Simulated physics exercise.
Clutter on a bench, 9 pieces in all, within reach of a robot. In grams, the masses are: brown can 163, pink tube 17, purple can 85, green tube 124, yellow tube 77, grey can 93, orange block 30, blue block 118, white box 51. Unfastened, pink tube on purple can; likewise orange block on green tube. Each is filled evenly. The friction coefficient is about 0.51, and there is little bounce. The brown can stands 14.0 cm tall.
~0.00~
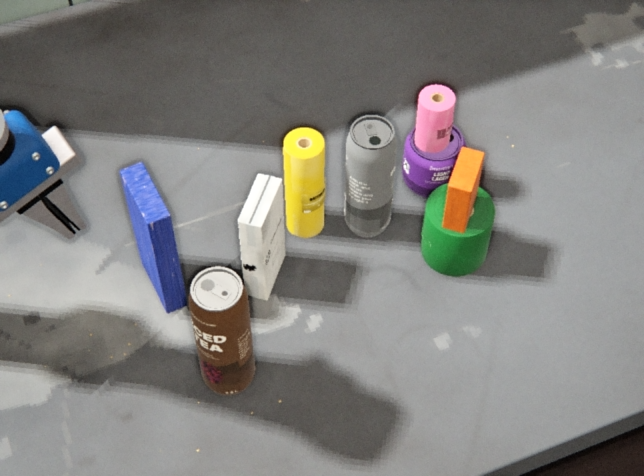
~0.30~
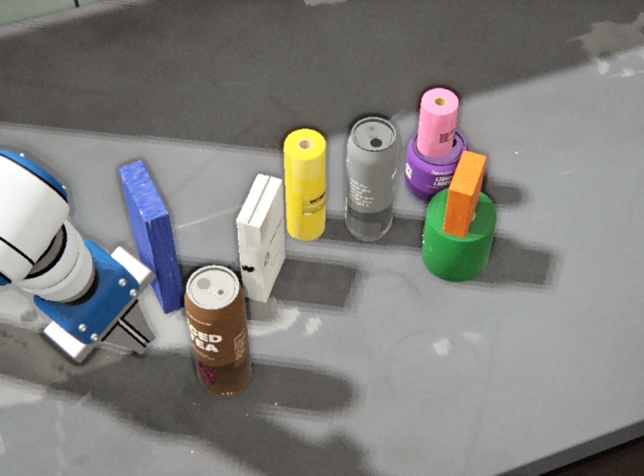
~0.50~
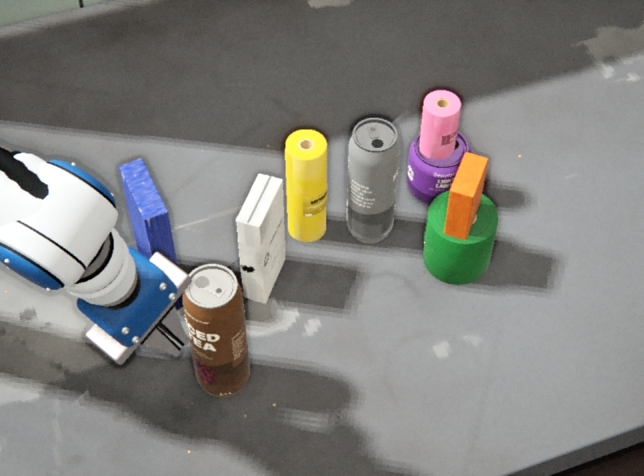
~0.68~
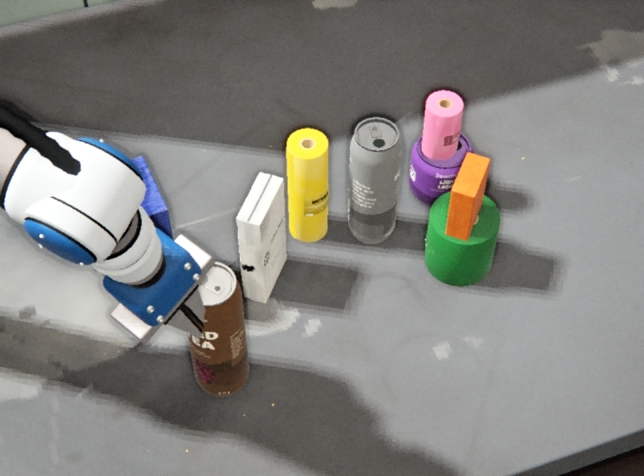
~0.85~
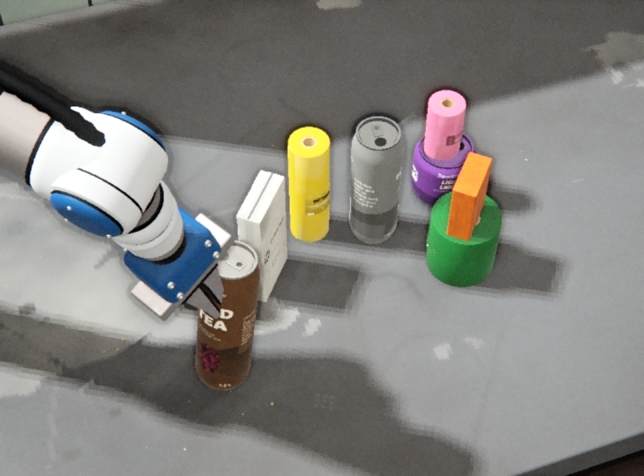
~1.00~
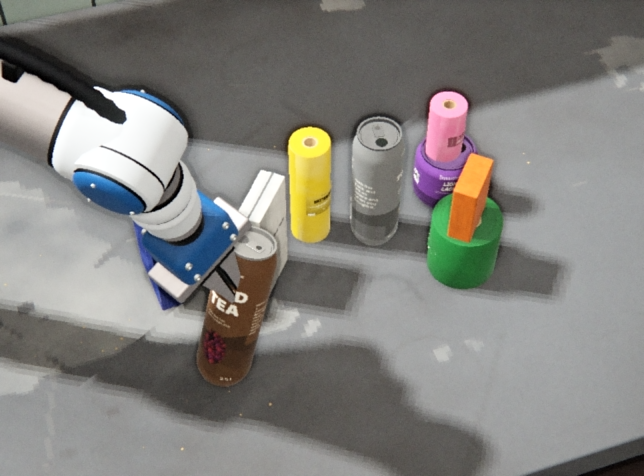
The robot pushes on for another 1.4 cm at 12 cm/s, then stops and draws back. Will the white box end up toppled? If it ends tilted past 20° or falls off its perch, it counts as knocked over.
No, it stays up.
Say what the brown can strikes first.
It is the white box.
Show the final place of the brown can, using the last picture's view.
It ends up around (297, 292).
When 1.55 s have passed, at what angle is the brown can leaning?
Tilt: Around 90°.
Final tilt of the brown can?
90°.
Around 1.25 s, off upright brown can 60°.
Around 1.55 s, off upright brown can 90°.
Around 2.00 s, off upright brown can 90°.
At rest, past 20° or fallen, brown can. Standing, blue block, white box, yellow tube, grey can, purple can, green tube, pink tube and orange block.
